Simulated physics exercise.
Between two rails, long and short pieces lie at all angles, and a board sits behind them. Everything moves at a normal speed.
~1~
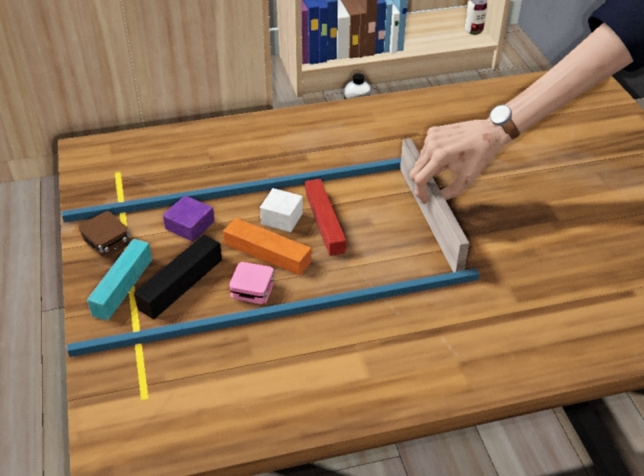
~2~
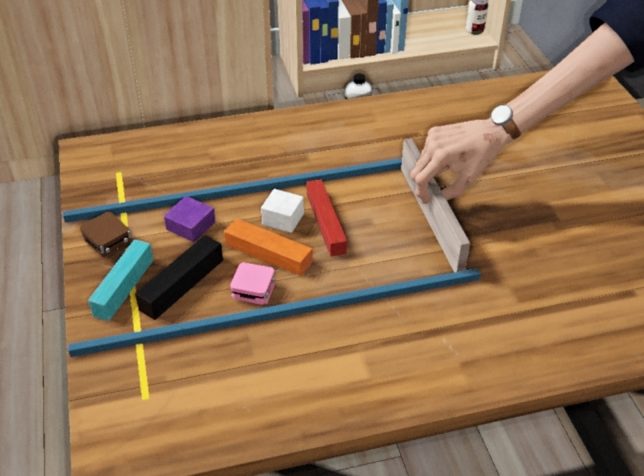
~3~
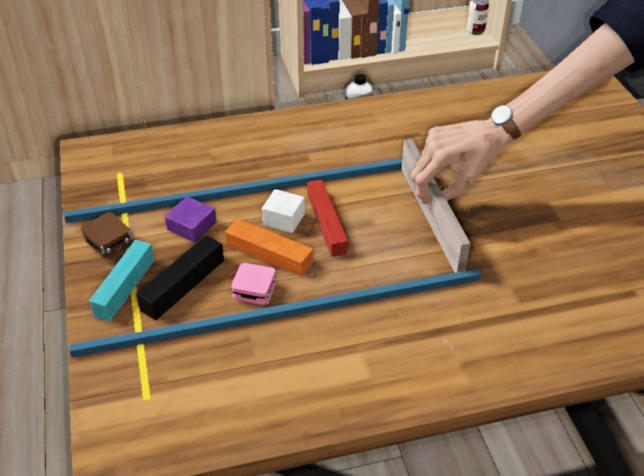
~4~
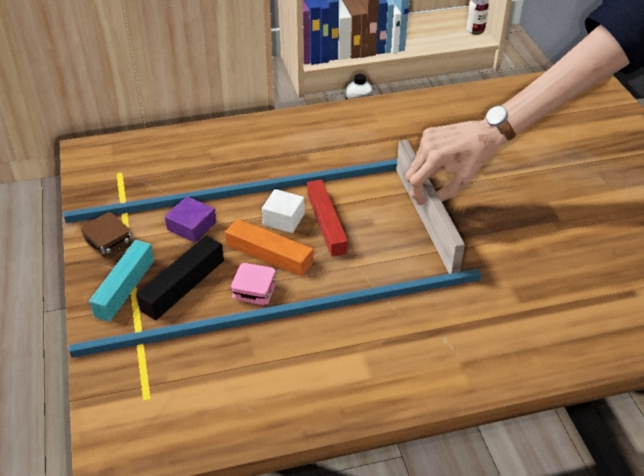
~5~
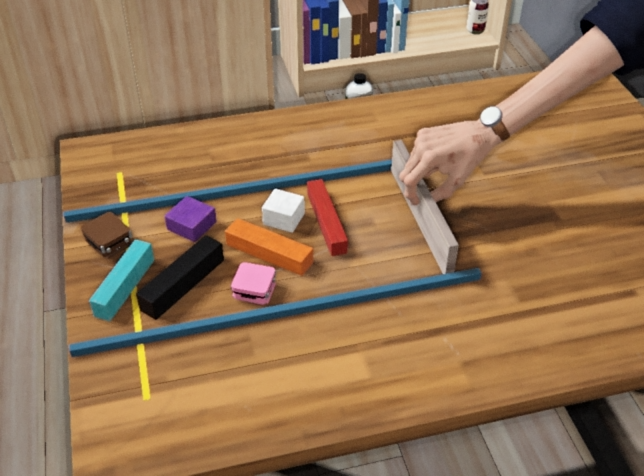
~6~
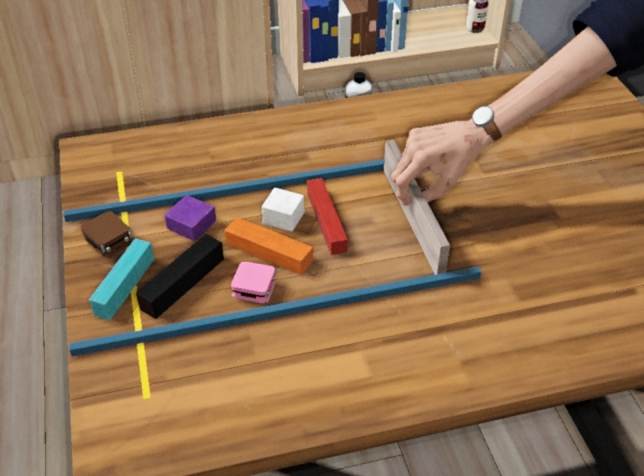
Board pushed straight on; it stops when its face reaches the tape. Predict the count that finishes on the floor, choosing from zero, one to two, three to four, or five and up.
Falls come to a total of three or four.
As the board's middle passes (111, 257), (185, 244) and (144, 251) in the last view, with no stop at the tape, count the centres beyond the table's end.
Middles past end - pos 1: 4, pos 2: 0, pos 3: 3.
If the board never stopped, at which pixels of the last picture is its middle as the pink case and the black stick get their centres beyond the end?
Pink case over the end: About (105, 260). Black stick over the end: About (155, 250).
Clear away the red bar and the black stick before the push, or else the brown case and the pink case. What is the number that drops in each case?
The number is 1 for the first case and 2 for the second.
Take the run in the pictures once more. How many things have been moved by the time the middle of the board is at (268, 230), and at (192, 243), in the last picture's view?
By the first moment it's 6, by the second it's 8.
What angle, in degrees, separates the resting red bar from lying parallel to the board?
I'd estimate about 0 degrees.
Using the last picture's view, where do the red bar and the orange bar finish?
The red bar comes to rest at (120, 249), and the orange bar comes to rest at (92, 286).
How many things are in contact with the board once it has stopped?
The number is 2.
Soon after, none off yet; brown case at rest near (107, 235); turquoise bar at rest near (123, 278); black stick at rest near (182, 275).
Then, none off yet; brown case at rest near (107, 235); turquoise bar at rest near (123, 278); black stick moved a little near (157, 287).
Further on, none off yet; brown case moved about its own width near (77, 245); turquoise bar moved a little near (81, 276); black stick moved about its own width near (82, 306).
At rest, the number that fall off is three or four; fallen, purple block, black stick, turquoise bar and brown case.
